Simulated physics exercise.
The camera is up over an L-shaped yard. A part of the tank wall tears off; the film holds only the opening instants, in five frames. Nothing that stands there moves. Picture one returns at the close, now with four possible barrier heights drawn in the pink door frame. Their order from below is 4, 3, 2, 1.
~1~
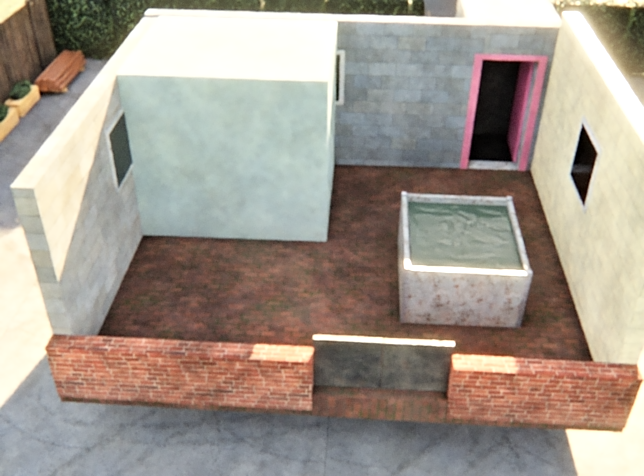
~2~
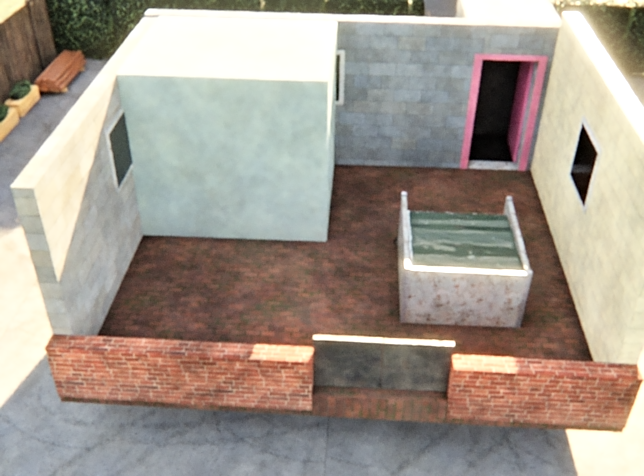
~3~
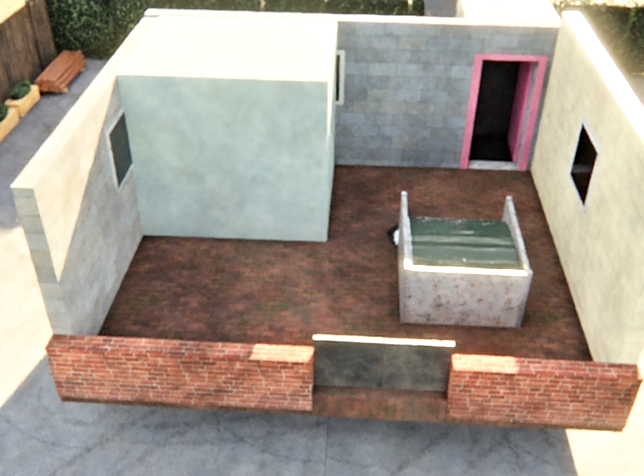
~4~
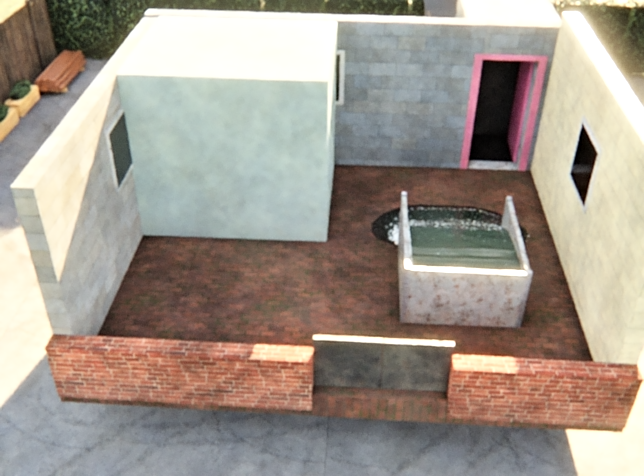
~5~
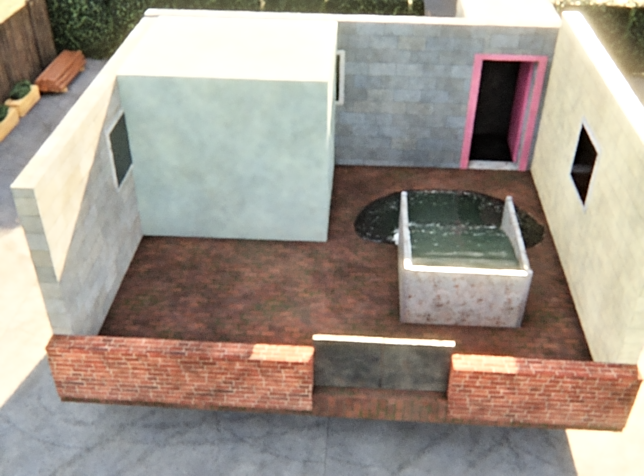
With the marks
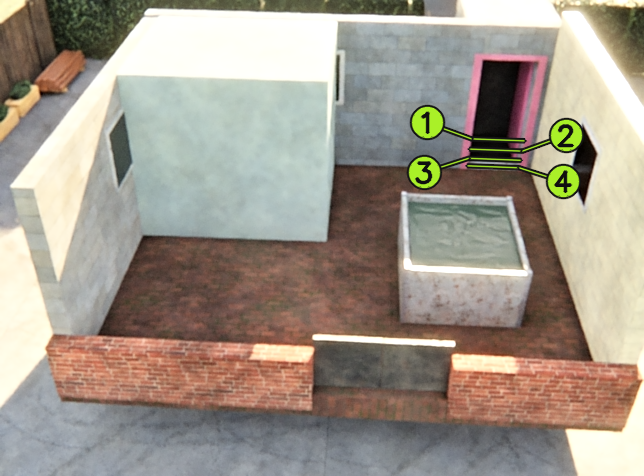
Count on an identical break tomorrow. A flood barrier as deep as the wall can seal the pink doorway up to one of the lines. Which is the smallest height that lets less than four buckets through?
I would pick line 2.
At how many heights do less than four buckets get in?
Two of them.
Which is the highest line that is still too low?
3 it is.
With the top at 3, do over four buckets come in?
Yes, that goes wrong.
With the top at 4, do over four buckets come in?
Yes.
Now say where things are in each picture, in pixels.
Water in the tank at rest, its middle at (461, 236); foot of the pink doorway at (492, 169); shut gate at (383, 348).
Water covers 2 % of the ground, its front hidden from here.
Water covers 4 % of the ground, its front hidden from here.
Water covers 9 % of the ground and shows as far out as (386, 229).
Water covers 15 % of the ground and shows as far out as (410, 192).
On the marked copy, 1 at (497, 139); 2 at (496, 150); 3 at (494, 159); 4 at (493, 166); from the bottom up 4, 3, 2, 1.
Choosing 1, nothing gets over.
Choosing 2, a splash gets over, under a bucket.
Choosing 3, about 10 bucketfuls get in.
Choosing 4, dozens of bucketfuls pour in.
